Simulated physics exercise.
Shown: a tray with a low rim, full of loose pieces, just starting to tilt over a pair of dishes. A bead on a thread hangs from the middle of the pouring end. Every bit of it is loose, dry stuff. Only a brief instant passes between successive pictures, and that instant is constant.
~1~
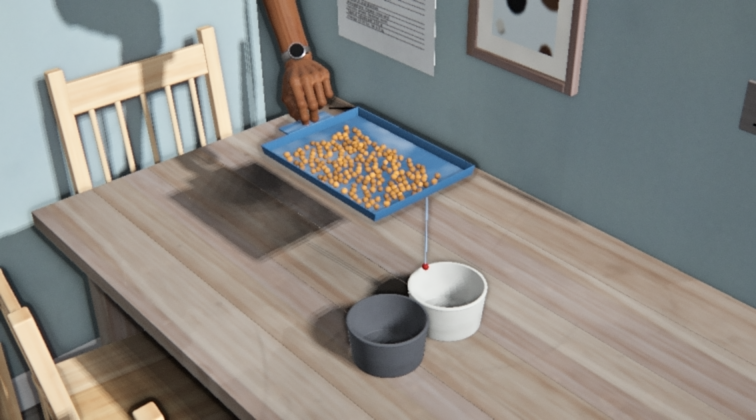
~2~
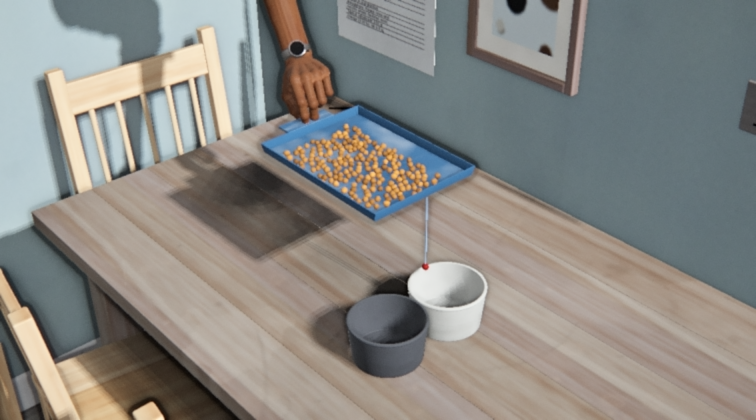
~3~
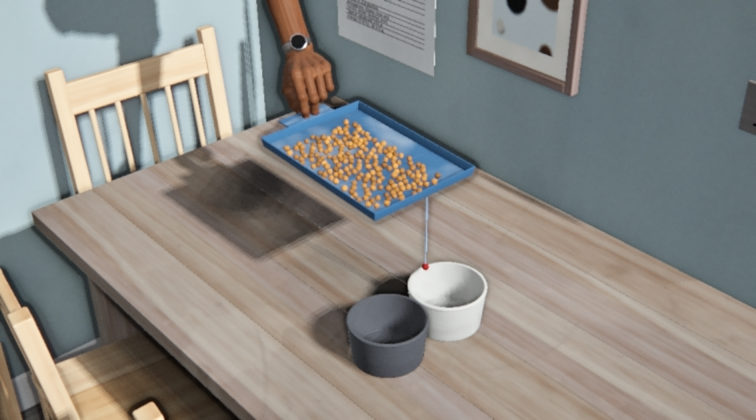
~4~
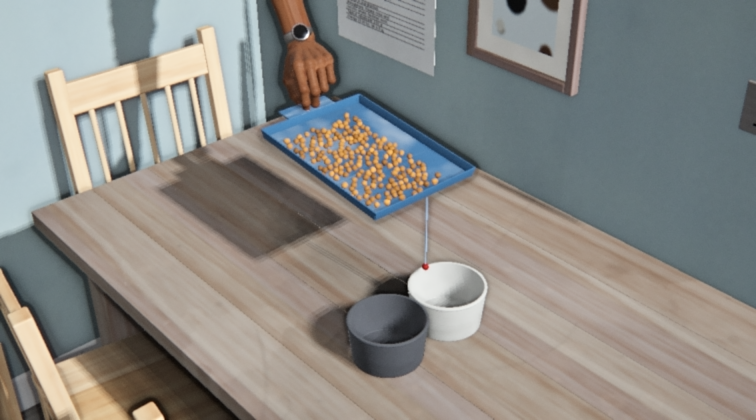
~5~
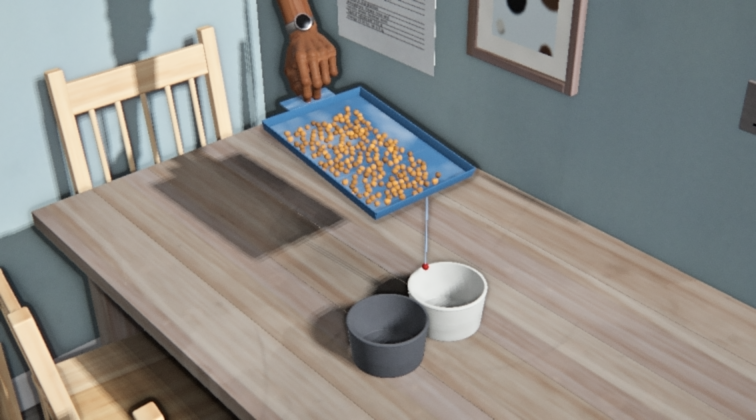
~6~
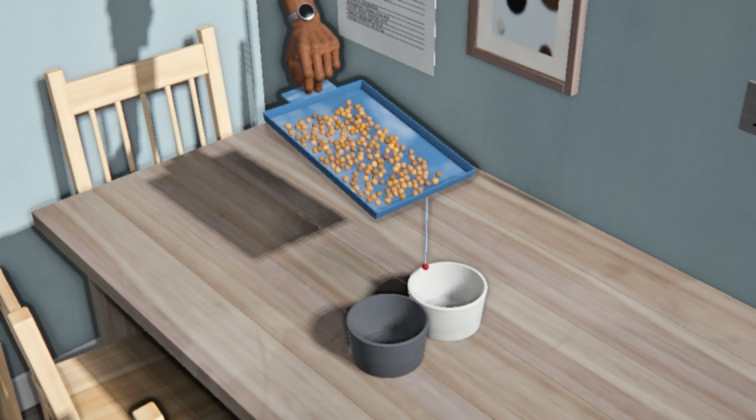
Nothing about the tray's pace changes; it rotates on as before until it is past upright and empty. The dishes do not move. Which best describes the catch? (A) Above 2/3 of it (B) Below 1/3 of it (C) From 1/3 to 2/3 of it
C.
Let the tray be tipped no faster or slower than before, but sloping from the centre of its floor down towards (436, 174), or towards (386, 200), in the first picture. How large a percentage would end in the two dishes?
Roughly 20 percent first and 90 percent second.
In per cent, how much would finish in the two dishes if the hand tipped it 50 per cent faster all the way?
Some 60 per cent.
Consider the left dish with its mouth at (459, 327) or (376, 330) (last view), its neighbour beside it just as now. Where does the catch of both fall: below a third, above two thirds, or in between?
In order: Under a third, then the middle third.
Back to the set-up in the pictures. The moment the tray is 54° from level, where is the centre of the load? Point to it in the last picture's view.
Mark it at roughly (421, 171) in the final frame.
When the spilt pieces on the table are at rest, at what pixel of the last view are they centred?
It's centred close to pixel (498, 300).
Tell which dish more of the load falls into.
Noted: The right-placed one ends with more.
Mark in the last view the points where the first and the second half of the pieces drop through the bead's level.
About (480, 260), and after that about (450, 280).
Soon after the last picture, tray tipped steeply; nearly all on the tray; a stray few in the right dish; a stray few in the air.
A little later, tray tipped right over; nearly all on the tray; a stray few in the right dish; a stray few outside both; a stray few in the air.
Later still, tray tipped past a quarter turn; a small part in the left dish; about half in the right dish; about half outside both; a stray few in the air.
At rest, tray tipped past a quarter turn; a small part in the left dish; about half in the right dish; about half outside both; a stray few in the air.
